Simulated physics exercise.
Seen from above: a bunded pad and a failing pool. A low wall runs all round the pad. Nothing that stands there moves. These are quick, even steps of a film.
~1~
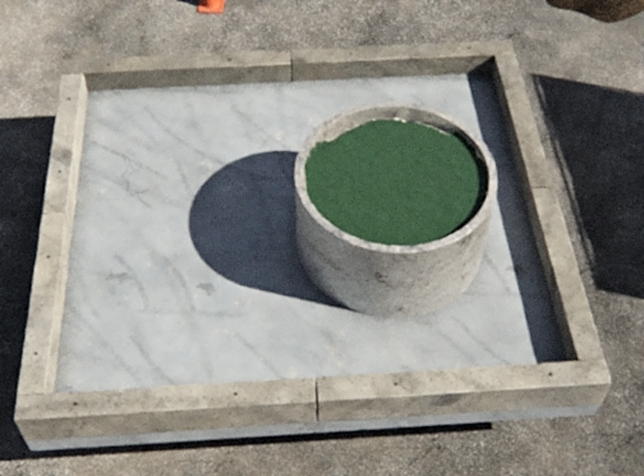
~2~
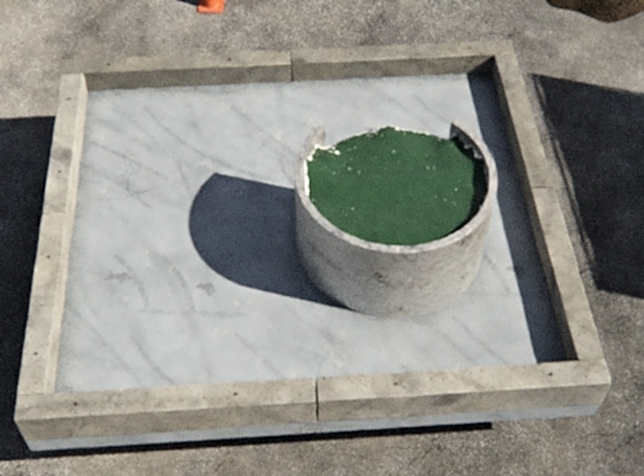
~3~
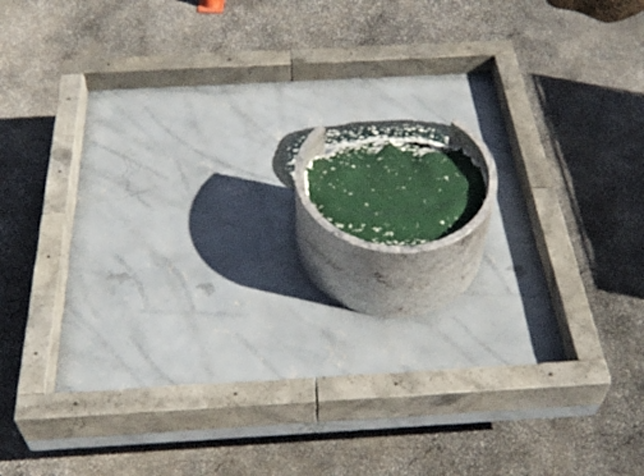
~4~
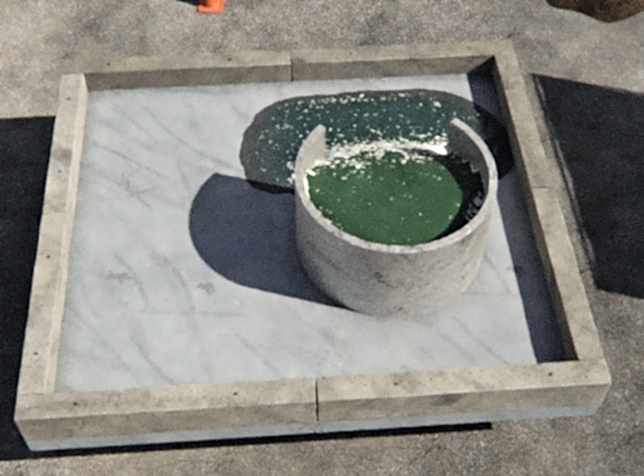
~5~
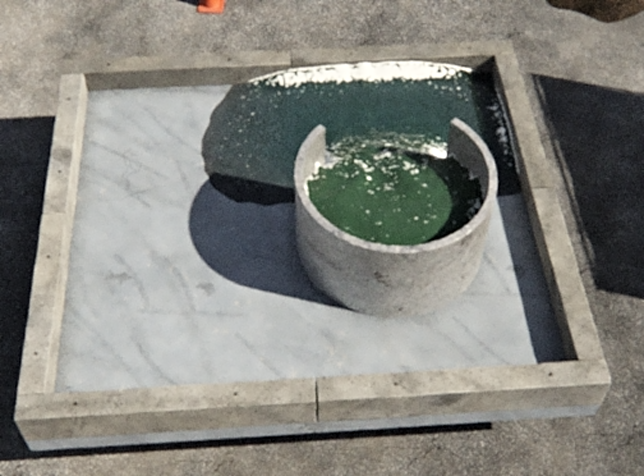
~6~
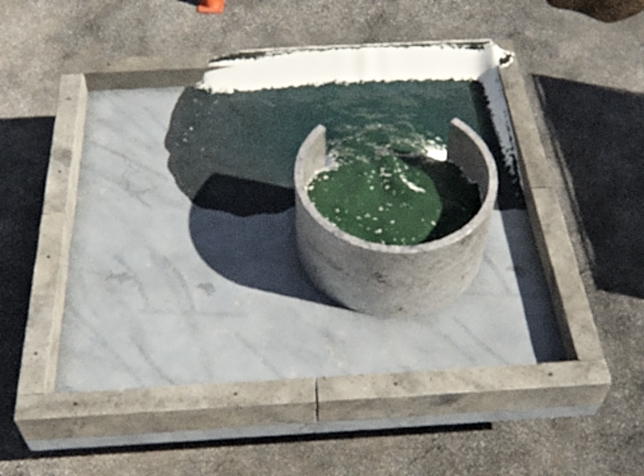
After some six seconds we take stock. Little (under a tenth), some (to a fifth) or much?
The share lost is from a tenth to a fifth.
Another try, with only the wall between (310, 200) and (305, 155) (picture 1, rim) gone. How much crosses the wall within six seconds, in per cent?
Near 4 in a hundred.
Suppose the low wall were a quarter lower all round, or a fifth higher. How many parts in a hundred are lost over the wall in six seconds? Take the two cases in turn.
Roughly 30 per cent, then 10 per cent.
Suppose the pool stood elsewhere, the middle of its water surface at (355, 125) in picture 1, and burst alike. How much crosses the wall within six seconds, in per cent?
Near 28 in a hundred.
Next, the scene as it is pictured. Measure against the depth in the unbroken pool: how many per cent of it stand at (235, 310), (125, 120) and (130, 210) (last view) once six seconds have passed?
Roughly 10, 12 and 10 per cent, in turn.
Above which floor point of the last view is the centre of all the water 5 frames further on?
Close to (358, 158).
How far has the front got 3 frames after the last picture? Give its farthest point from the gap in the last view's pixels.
I would point to (89, 93).
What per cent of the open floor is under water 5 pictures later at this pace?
I make it 45 per cent.
A moment on, water covers 40 % of the floor; the low wall has let 2 % over.
Next, water covers 40 % of the floor; the low wall has let 6 % over.
Then, water covers 55 % of the floor; the low wall has let 15 % over.
Later, water covers 80 % of the floor; the low wall has let 16 % over.
In the end, water covers 85 % of the floor; the low wall has let 16 % over.
